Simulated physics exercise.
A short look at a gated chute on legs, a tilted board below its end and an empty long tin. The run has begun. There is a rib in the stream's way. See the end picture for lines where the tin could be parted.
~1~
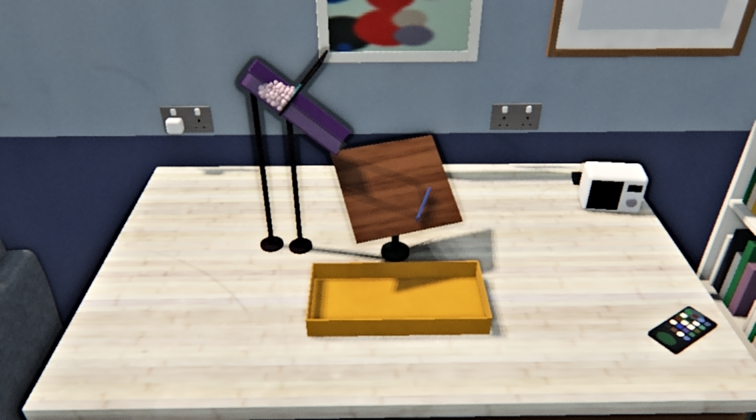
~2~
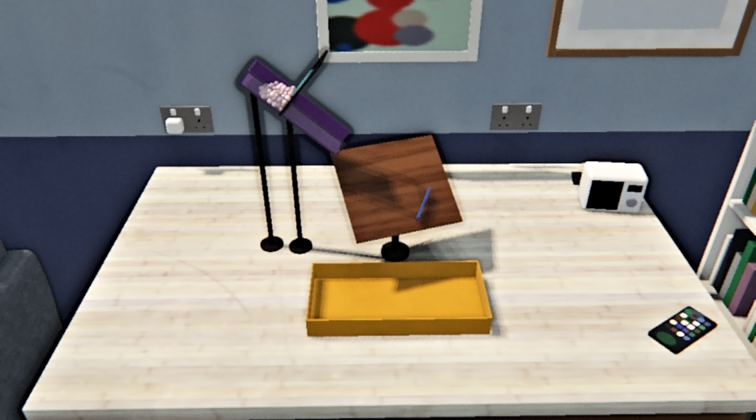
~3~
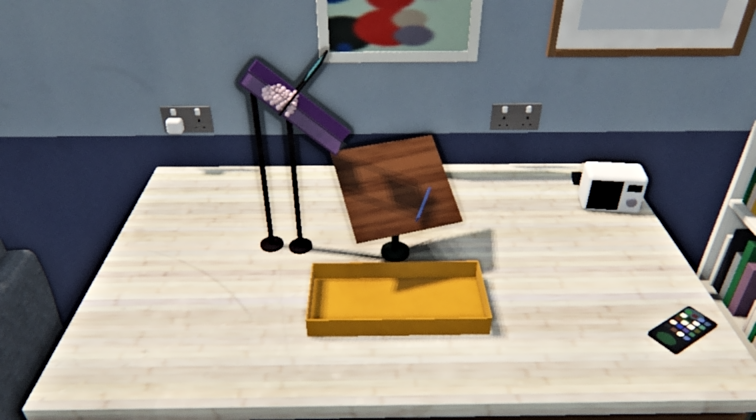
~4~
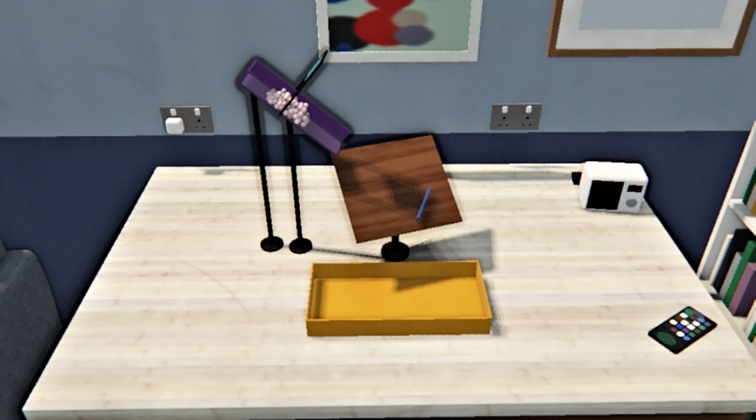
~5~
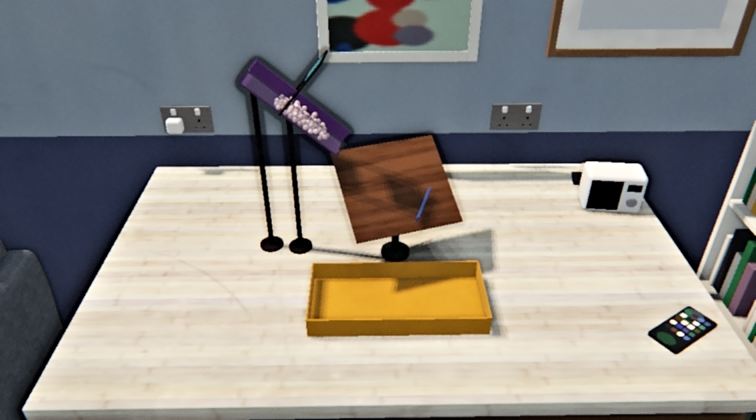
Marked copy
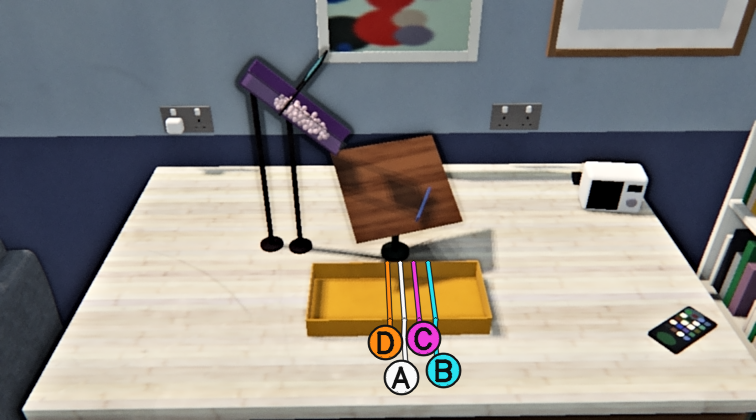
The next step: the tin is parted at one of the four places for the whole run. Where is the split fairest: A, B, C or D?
The answer is line C.
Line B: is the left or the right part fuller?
The left side.
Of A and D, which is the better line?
The answer is A.
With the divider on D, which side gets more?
Right.
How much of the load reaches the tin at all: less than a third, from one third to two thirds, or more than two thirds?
More than two thirds.
On the marked copy, line A crosses the front rim at (404, 319); line B crosses the front rim at (435, 318); line C crosses the front rim at (419, 319); line D crosses the front rim at (389, 319).
If A is chosen, of what is caught, close to a quarter on the left of the divider, the bulk on the right.
If B is chosen, of what is caught, all but a few on the left of the divider, a small share on the right.
If C is chosen, of what is caught, close to two thirds on the left of the divider, close to a third on the right.
If D is chosen, of what is caught, only a few on the left of the divider, all but a few on the right.
